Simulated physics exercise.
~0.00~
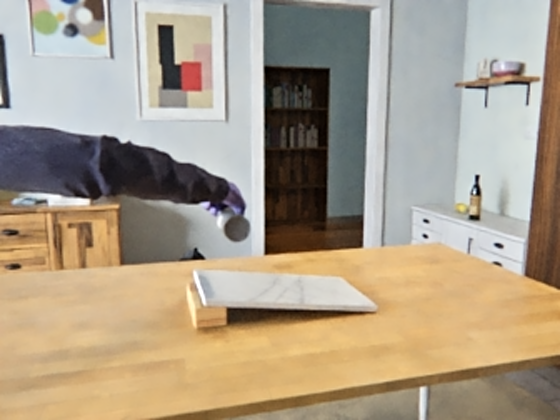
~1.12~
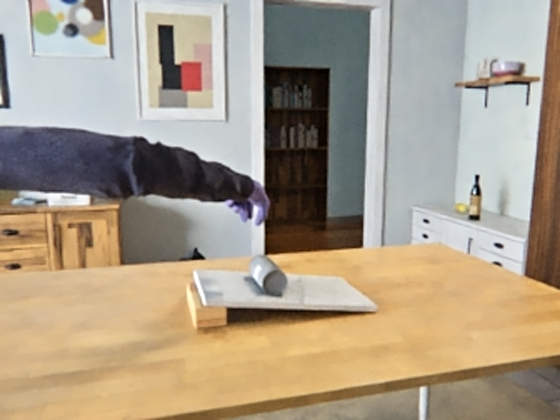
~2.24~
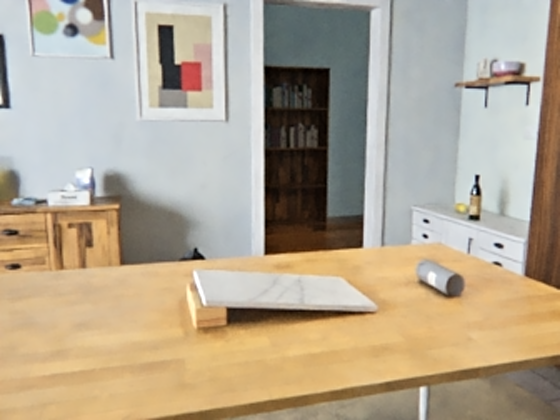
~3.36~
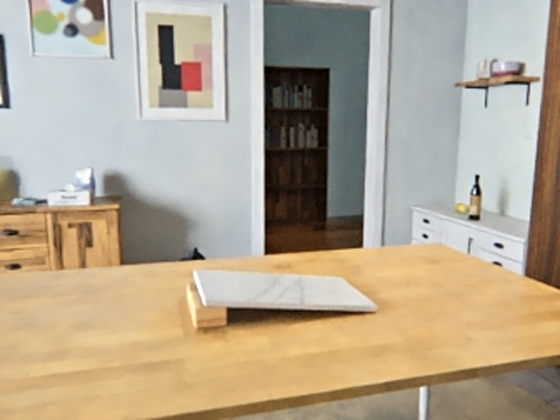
Hand releasing a grey jar on a propped-up board, the jar rolling down to the right across the table and out of view.
